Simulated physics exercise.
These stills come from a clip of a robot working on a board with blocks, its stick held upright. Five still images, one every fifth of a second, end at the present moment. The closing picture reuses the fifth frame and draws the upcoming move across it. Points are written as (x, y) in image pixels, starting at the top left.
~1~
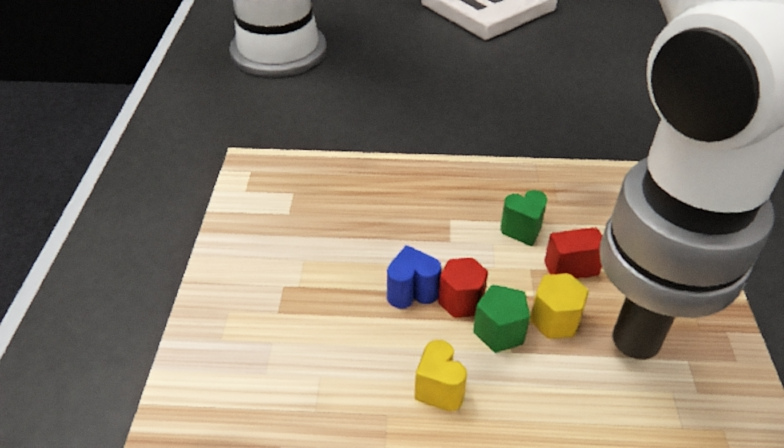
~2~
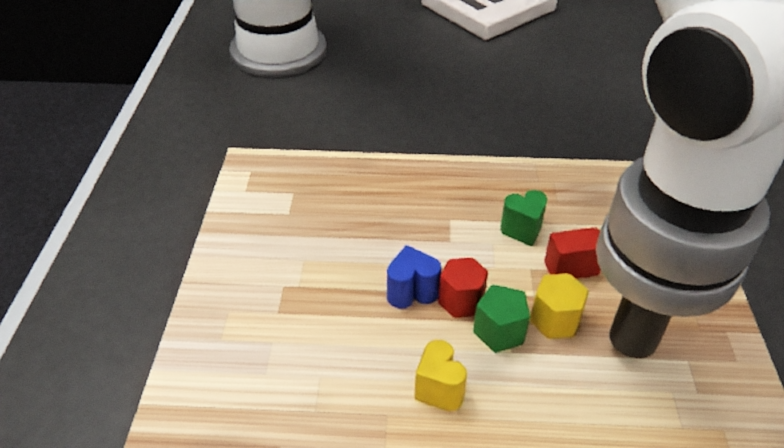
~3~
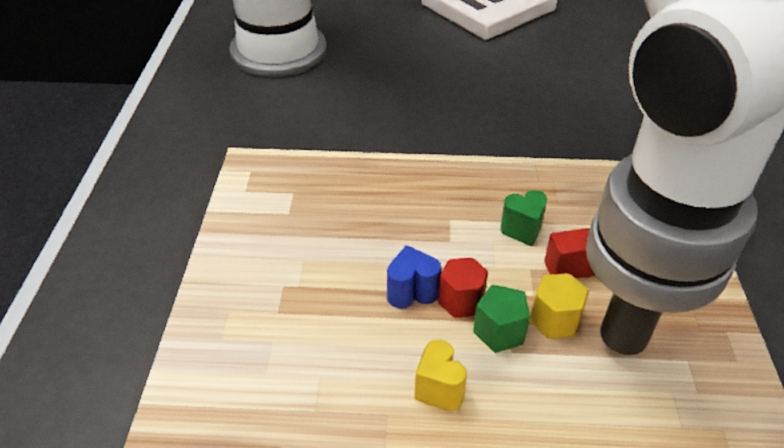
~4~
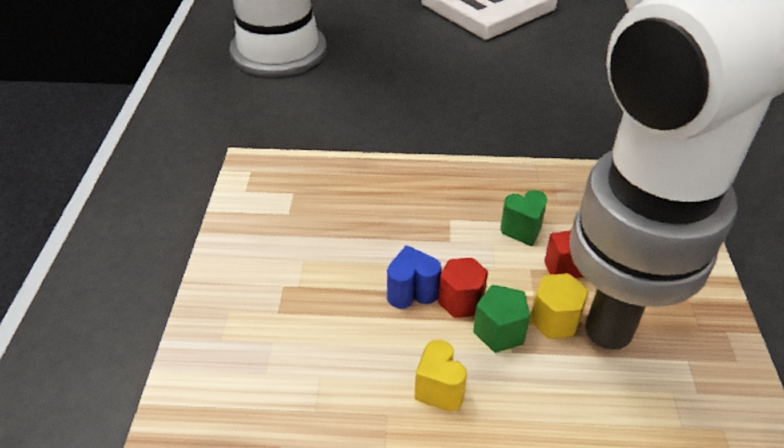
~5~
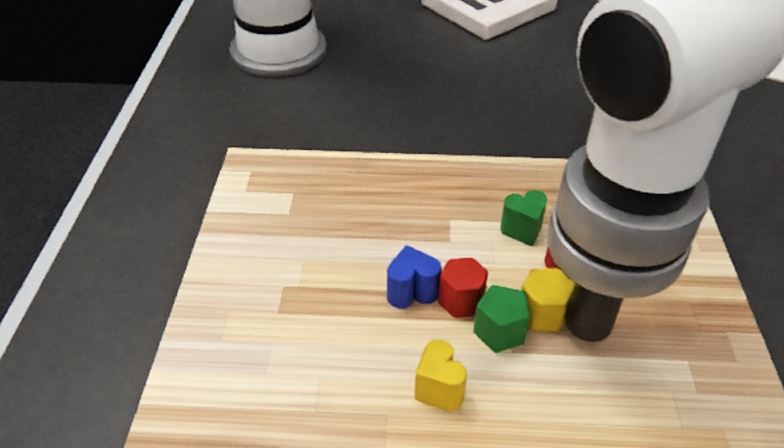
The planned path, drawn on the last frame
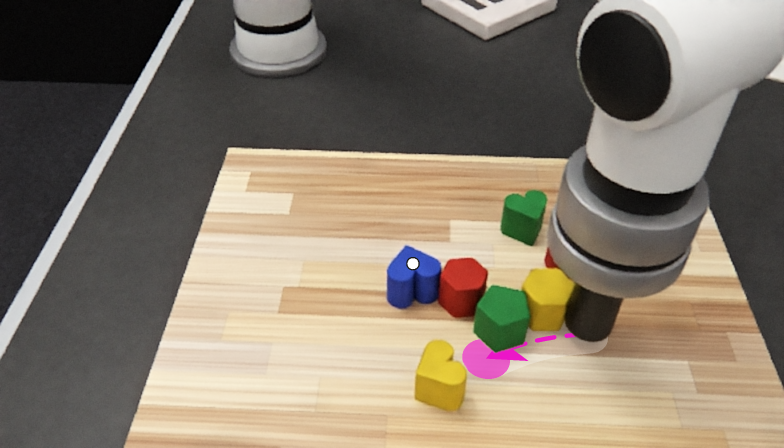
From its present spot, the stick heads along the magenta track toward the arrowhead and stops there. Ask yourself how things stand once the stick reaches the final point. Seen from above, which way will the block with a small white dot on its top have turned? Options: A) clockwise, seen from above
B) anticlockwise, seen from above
It's B.
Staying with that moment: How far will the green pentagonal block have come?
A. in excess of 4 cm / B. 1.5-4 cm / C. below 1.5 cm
That would be A.
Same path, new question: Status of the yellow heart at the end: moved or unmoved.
It holds its position.
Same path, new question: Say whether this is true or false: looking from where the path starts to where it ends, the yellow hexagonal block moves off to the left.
My answer: False.
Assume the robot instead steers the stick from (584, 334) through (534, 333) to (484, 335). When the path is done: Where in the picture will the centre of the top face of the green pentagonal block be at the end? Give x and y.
It is going to be at (437, 312).
Drawn move, from (584, 334) by way of (534, 341) to (486, 358); the dot is on the blue heart.
On the path given first. Halfway along, stick (534, 331); blue heart (407, 260), turned 15° anticlockwise; red hexagonal block (457, 272), turned 30° clockwise; green pentagonal block (487, 304), turned 30° anticlockwise; yellow hexagonal block (526, 276), turned 35° clockwise.
At the end, stick (488, 348); blue heart (406, 258), turned 20° anticlockwise; yellow heart still; red hexagonal block (452, 272), turned 50° clockwise; green pentagonal block (444, 309); yellow hexagonal block (526, 276), turned 35° clockwise.
